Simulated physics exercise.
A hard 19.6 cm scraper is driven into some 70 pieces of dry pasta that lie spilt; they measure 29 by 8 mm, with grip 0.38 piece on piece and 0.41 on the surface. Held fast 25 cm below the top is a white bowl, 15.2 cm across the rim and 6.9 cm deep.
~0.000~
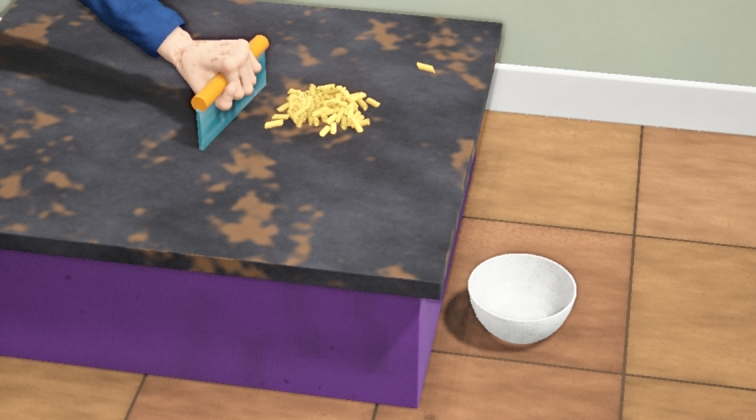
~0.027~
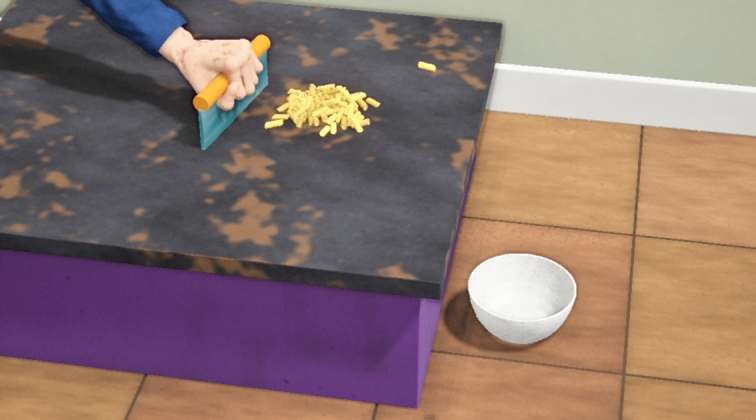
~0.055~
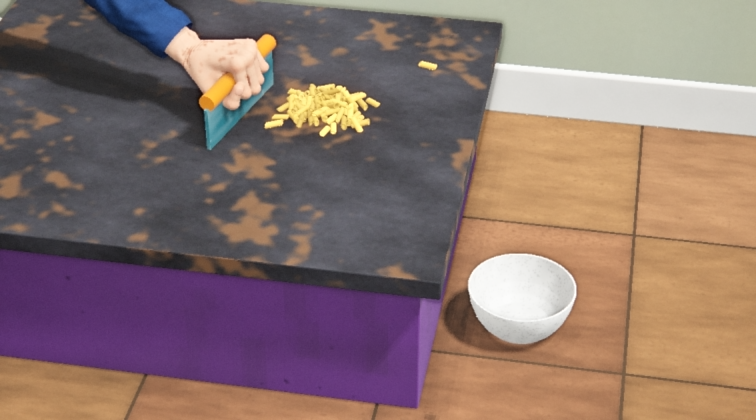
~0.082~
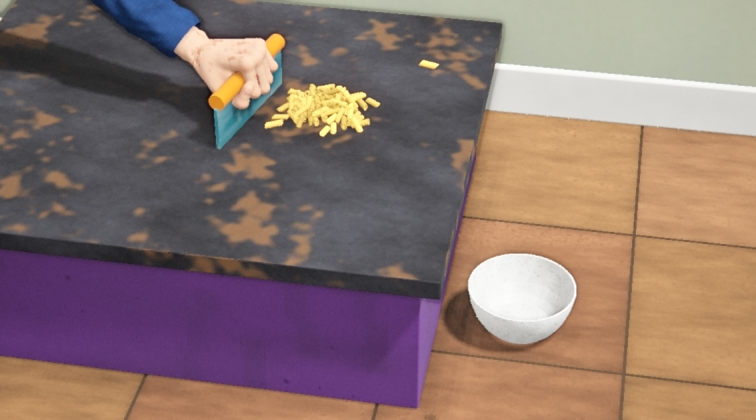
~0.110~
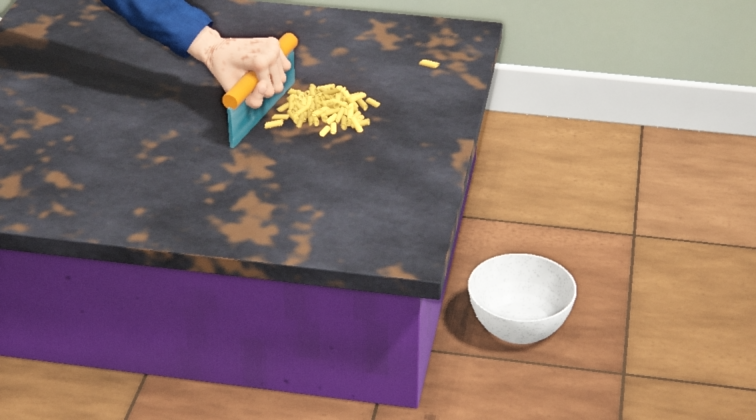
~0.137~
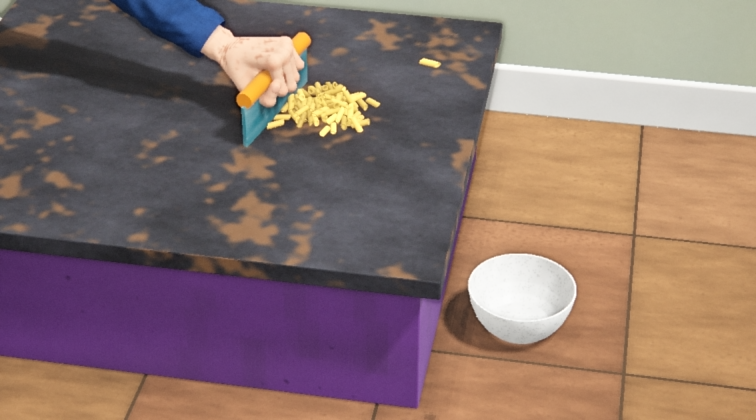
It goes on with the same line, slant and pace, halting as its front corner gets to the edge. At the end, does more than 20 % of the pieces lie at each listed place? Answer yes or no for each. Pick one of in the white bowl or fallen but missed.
White bowl: No. Missed: Yes.
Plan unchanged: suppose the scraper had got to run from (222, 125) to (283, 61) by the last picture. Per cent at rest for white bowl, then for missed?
Final: White bowl = 45%, missed = 10%.
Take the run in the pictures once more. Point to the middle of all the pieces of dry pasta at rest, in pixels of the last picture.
The middle settles close to (539, 267).
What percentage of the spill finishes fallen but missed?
Estimate: Approx. 70 %.
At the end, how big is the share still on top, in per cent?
Share at the end: Some 25 %.
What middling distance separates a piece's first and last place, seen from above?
About 32 cm.
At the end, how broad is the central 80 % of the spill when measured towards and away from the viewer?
I'd guess near 24 cm, give or take.
After 0.36 s, scraper 22 cm from its start, spill 15 cm wide; still on top 100 %.
After 0.59 s, scraper 34 cm from its start, spill 20 cm wide; off the edge, not caught 25 %, still on top 75 %.
Then, at 0.78 s, scraper 34 cm from its start, spill 23 cm wide; white bowl 5 %, off the edge, not caught 70 %, still on top 25 %.
In the end, at 2.3 s, white bowl 5 %, fallen but missed 70 %, still on top 25 %.
